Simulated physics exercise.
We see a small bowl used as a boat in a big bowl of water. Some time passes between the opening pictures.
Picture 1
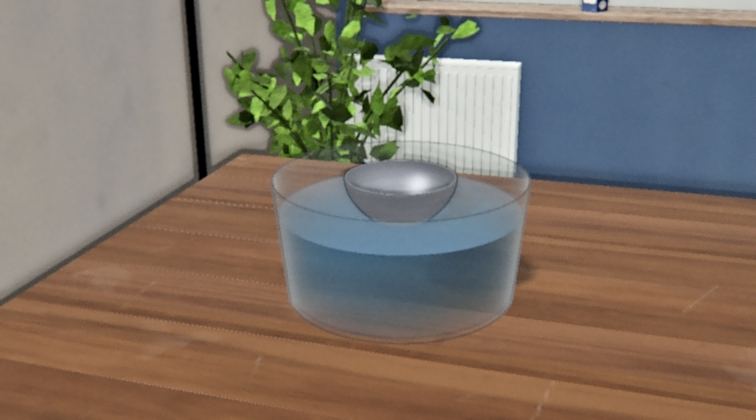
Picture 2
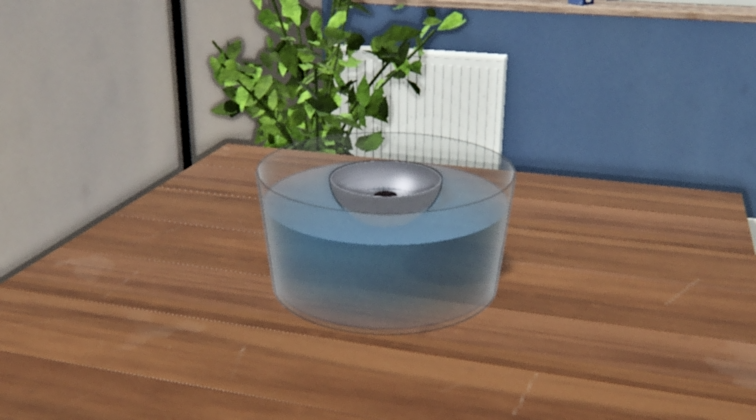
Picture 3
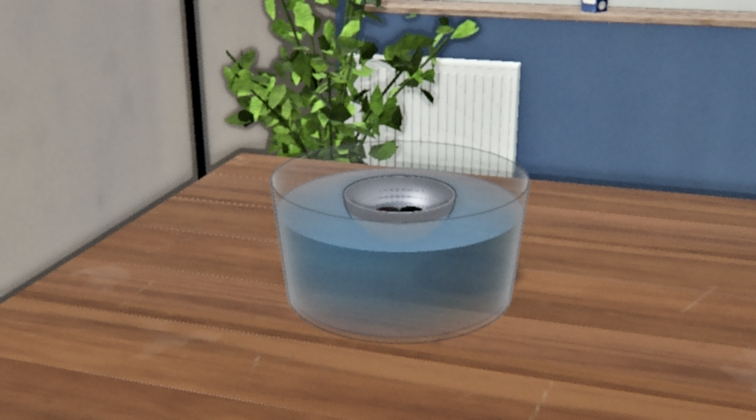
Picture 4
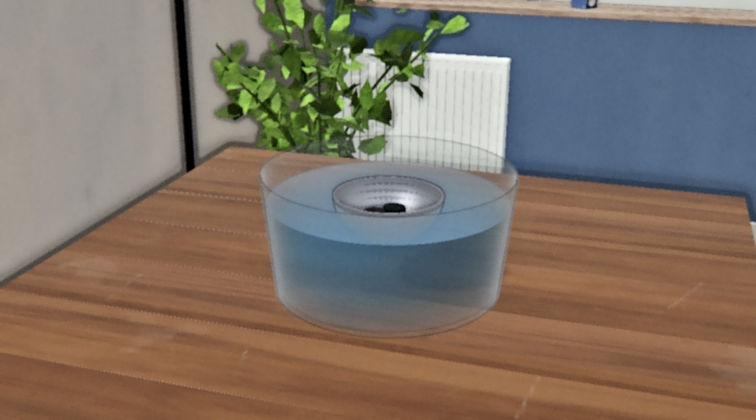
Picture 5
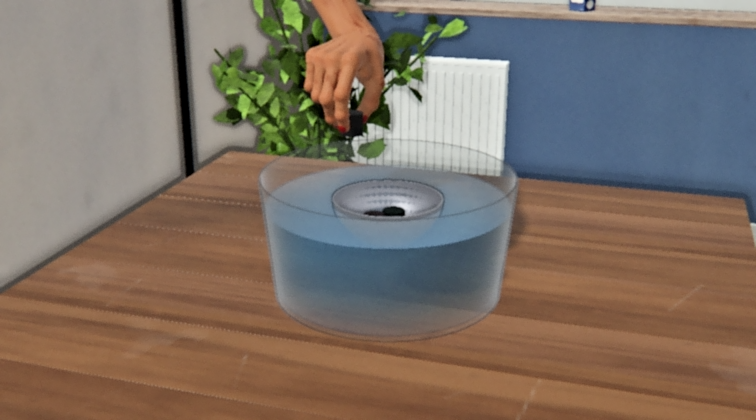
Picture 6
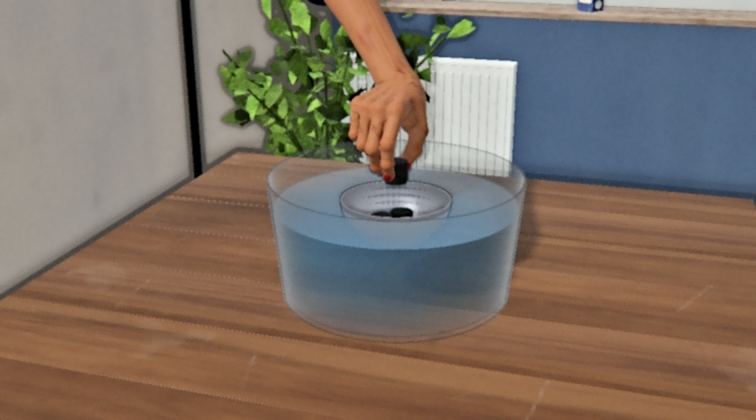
A large clear bowl of blue water stands on a brown wooden table, seen from slightly above, before a blue wall. A small grey bowl floats inside it, with a green plant and white radiator behind. The small bowl sits lower as dark objects appear in it, then a hand reaches down from above, lowering another dark object close over it, while the view shifts slightly.
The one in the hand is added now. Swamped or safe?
The small bowl goes under.
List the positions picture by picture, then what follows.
The first picture shows small bowl (401, 178) empty; most of its side above the surface.
The second picture shows small bowl (386, 179) with one aboard; about half of its side above the surface.
The third picture shows small bowl (399, 195) with two aboard; about a third of its side above the surface.
The fourth picture shows small bowl (388, 195) with three aboard; hardly any of its side above the surface.
The fifth picture shows small bowl (388, 199) with three aboard; hardly any of its side above the surface; the next iron weight in the hand at (352, 123).
The sixth picture shows small bowl (396, 200) with three aboard; hardly any of its side above the surface; the next iron weight in the hand at (396, 171).
Next, the iron weight is in and the small bowl dips.
After that, water pours in over its edge.
Finally, the small bowl lies on the bottom with its load.
